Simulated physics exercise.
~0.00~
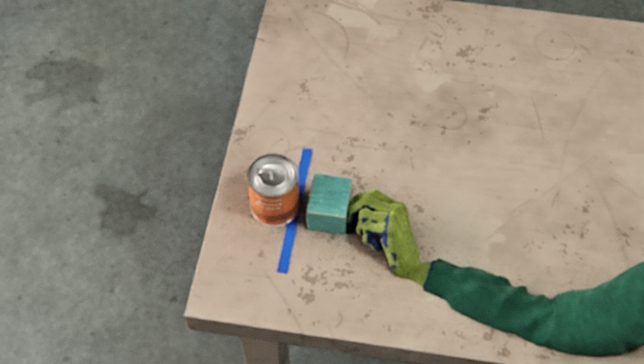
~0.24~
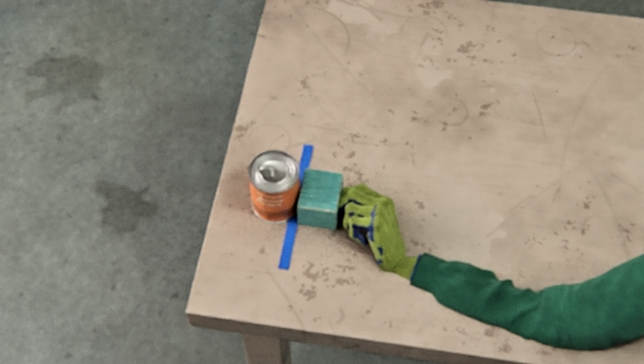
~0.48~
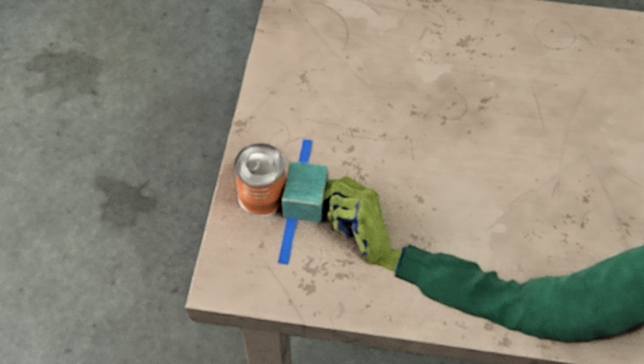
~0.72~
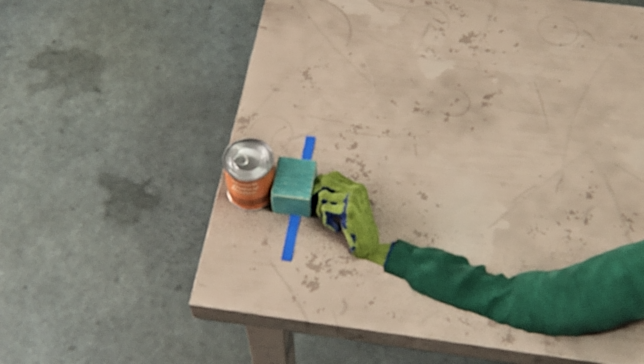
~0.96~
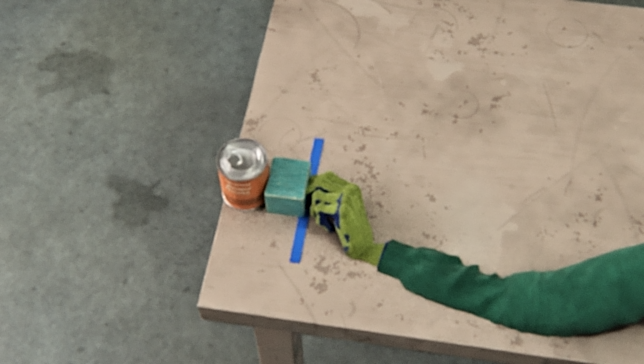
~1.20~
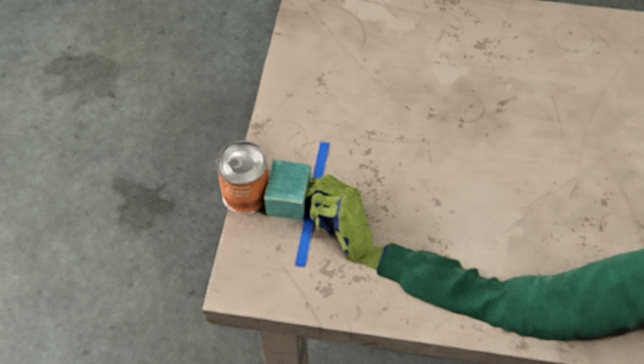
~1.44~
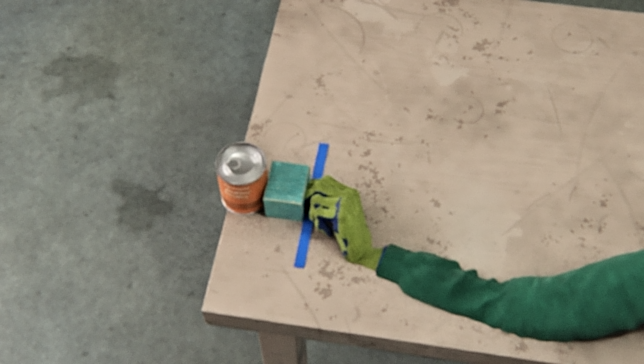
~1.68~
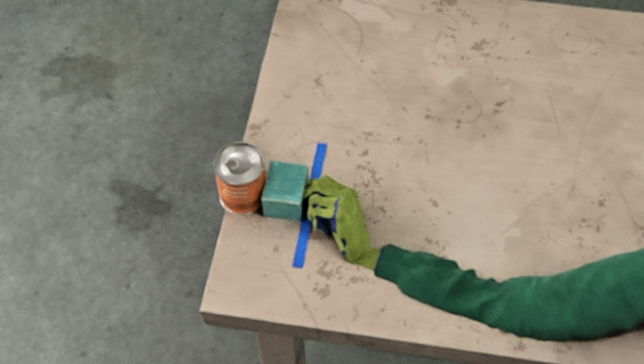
In this clip, a green-gloved hand pushes a turquoise block left across a blue tape mark on a table, moving an orange can ahead of it toward the edge. The hand then stops, with the can still on the tabletop beside the block.
